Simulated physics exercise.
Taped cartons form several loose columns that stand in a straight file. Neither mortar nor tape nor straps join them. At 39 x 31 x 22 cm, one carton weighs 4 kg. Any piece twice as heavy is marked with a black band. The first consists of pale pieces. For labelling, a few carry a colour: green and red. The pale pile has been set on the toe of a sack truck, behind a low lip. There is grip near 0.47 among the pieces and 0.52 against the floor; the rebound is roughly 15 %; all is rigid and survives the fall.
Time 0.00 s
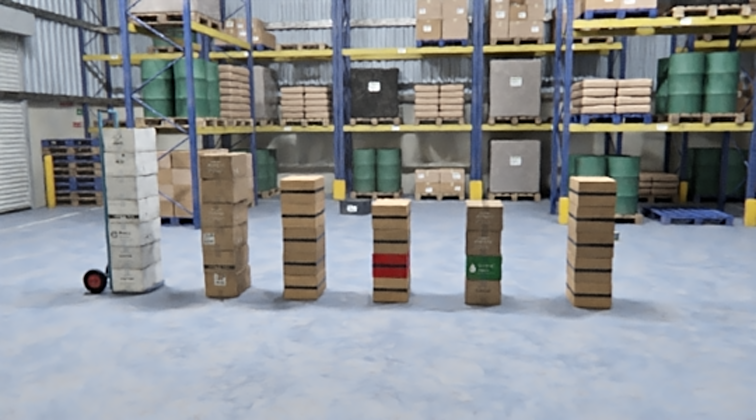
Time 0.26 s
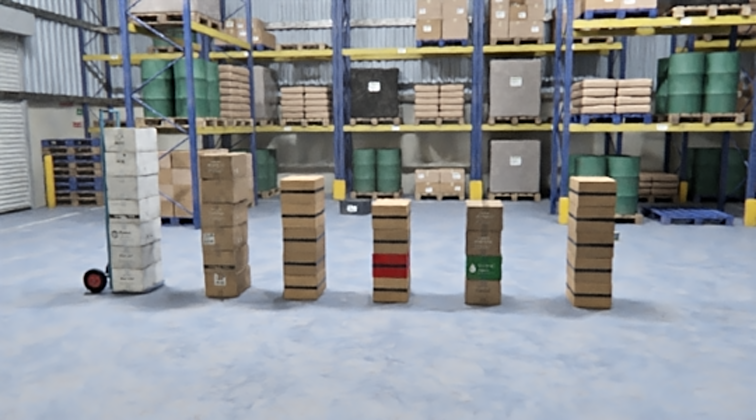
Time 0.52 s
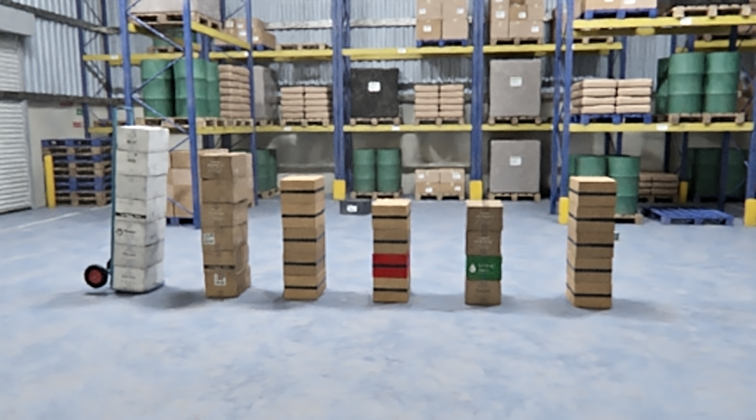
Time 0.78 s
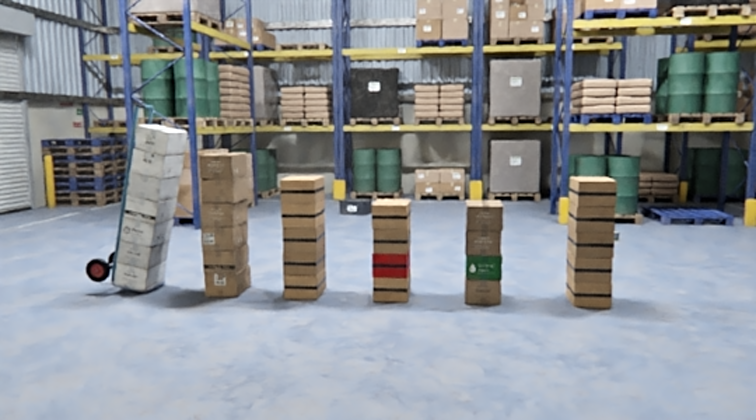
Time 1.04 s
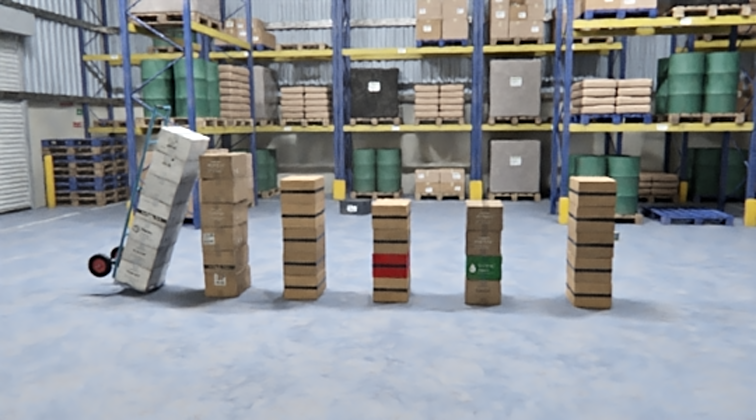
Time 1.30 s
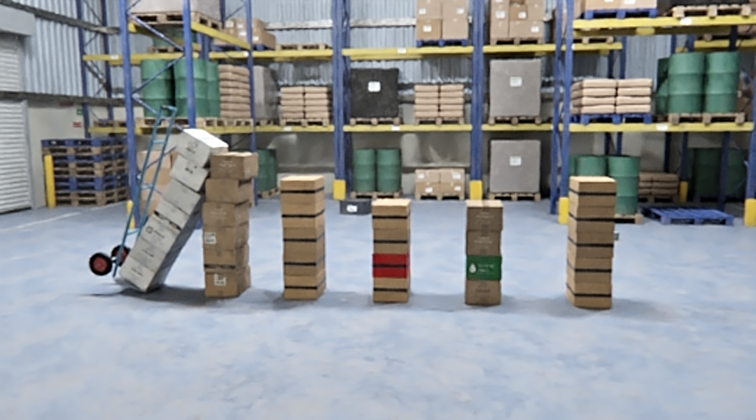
To begin with, a stack of pale cartons stands upright on a hand truck at the left of a row of brown carton stacks in a warehouse. The truck tilts forward to the right, and the pale stack leans steadily further with it, until its upper cartons meet the neighbouring brown stack.
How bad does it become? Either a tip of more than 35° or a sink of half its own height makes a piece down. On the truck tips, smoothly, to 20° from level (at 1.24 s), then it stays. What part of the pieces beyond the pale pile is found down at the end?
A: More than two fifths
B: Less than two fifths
More than two fifths (A).
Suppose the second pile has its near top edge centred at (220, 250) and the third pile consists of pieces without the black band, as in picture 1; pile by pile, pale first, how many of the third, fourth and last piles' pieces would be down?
Result: Third pile 1, fourth pile 0, last pile 0.
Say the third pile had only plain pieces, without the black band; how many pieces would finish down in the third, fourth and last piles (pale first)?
Third: 5; fourth: 4; last: 0.
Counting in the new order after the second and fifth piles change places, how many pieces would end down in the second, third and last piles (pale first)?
Down per pile: Second 0, third 0, last 0.
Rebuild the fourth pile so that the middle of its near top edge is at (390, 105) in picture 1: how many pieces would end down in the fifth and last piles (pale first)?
You'd get fifth 4 and last 5.
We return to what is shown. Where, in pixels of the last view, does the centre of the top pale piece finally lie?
Look for the top piece around pixel (312, 219).
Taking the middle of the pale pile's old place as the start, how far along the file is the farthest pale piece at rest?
Distance: Near 170 cm.
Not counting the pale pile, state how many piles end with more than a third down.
The total is 4.
After 1.76 s, 7 of the pale pile down; none of the 24 other cartons down, 6 disturbed.
After 2.54 s, 7 of the pale pile down; 6 of the 24 other cartons down.
After 3.44 s, 7 of the pale pile down; 14 of the 24 other cartons down; red carton leaning 45°, 9 cm lower; green carton leaning 14°.
At rest (4.8 s), 7 of the pale pile down; 17 of the 24 other cartons down; green carton leaning 67°, 14 cm lower; red carton leaning 51°, 14 cm lower. That is 71 per cent. As the last picture would show them, middles, green carton near (525, 280), red carton near (441, 277).
